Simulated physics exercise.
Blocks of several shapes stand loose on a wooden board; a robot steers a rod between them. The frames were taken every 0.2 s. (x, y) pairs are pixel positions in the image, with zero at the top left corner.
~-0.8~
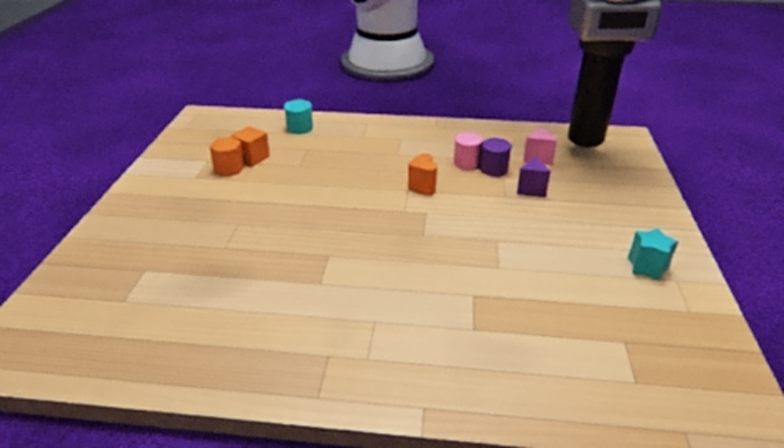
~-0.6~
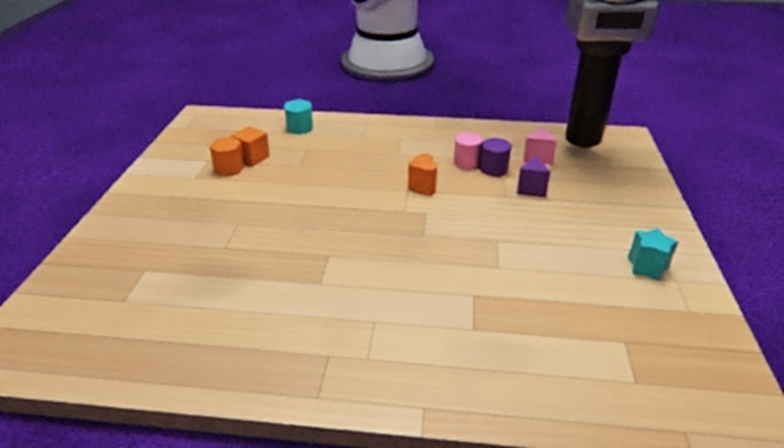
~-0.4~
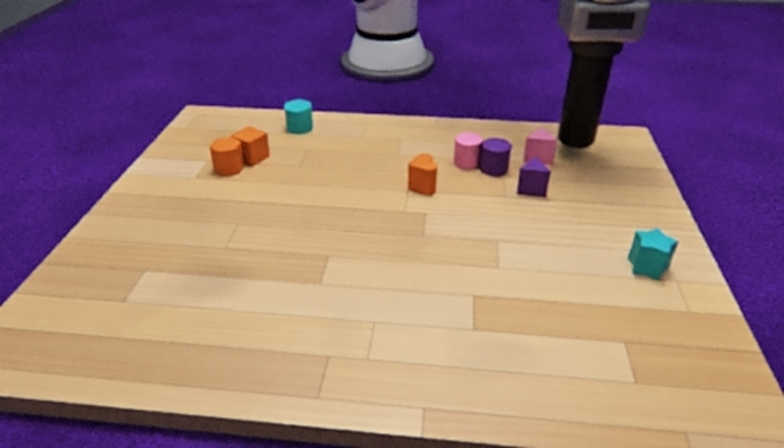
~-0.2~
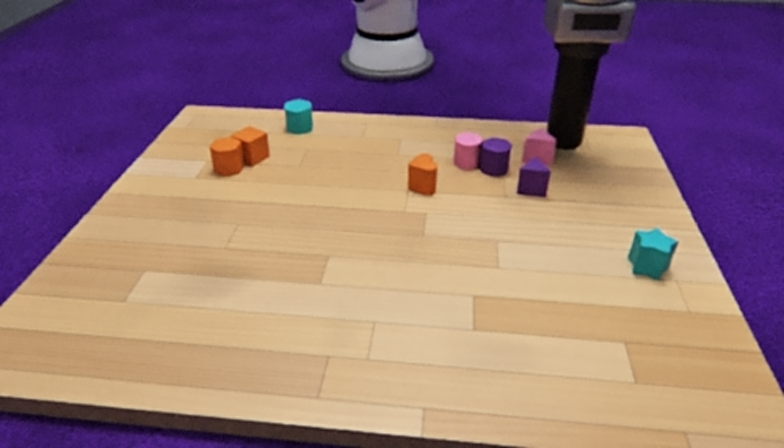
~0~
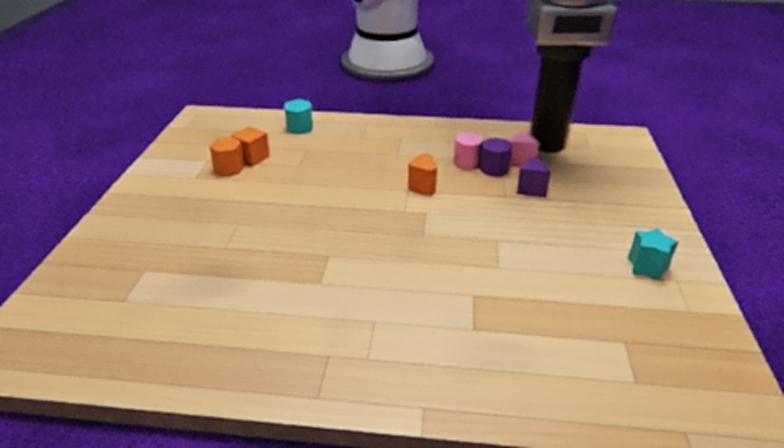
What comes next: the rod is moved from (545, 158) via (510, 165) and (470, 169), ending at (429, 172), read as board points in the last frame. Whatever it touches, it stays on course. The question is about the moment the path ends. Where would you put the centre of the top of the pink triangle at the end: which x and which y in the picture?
It will end up at (403, 153).
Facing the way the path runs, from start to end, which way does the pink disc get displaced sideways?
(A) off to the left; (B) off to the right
It's B.
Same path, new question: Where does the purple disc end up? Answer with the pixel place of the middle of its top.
Its top face will be centred at roughly (450, 164).
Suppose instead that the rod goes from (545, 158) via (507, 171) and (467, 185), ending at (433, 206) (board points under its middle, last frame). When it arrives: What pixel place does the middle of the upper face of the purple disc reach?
Its top middle: (399, 173).
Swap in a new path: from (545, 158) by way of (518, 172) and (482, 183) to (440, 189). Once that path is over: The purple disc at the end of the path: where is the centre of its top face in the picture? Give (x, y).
I'd say the purple disc ends with its top centre at (416, 150).
The first path, step by step. One third of the way, rod at (511, 153); pink disc at (454, 139); purple disc at (471, 153); pink triangle at (483, 143), turned 20° clockwise.
Two thirds of the way, rod at (470, 156); pink disc at (433, 137); purple disc at (453, 162); pink triangle at (444, 149).
At the end, rod at (430, 159); orange heart-shaped block at (416, 165), turned 50° anticlockwise; pink disc at (413, 134); purple disc at (450, 164); pink triangle at (403, 153).
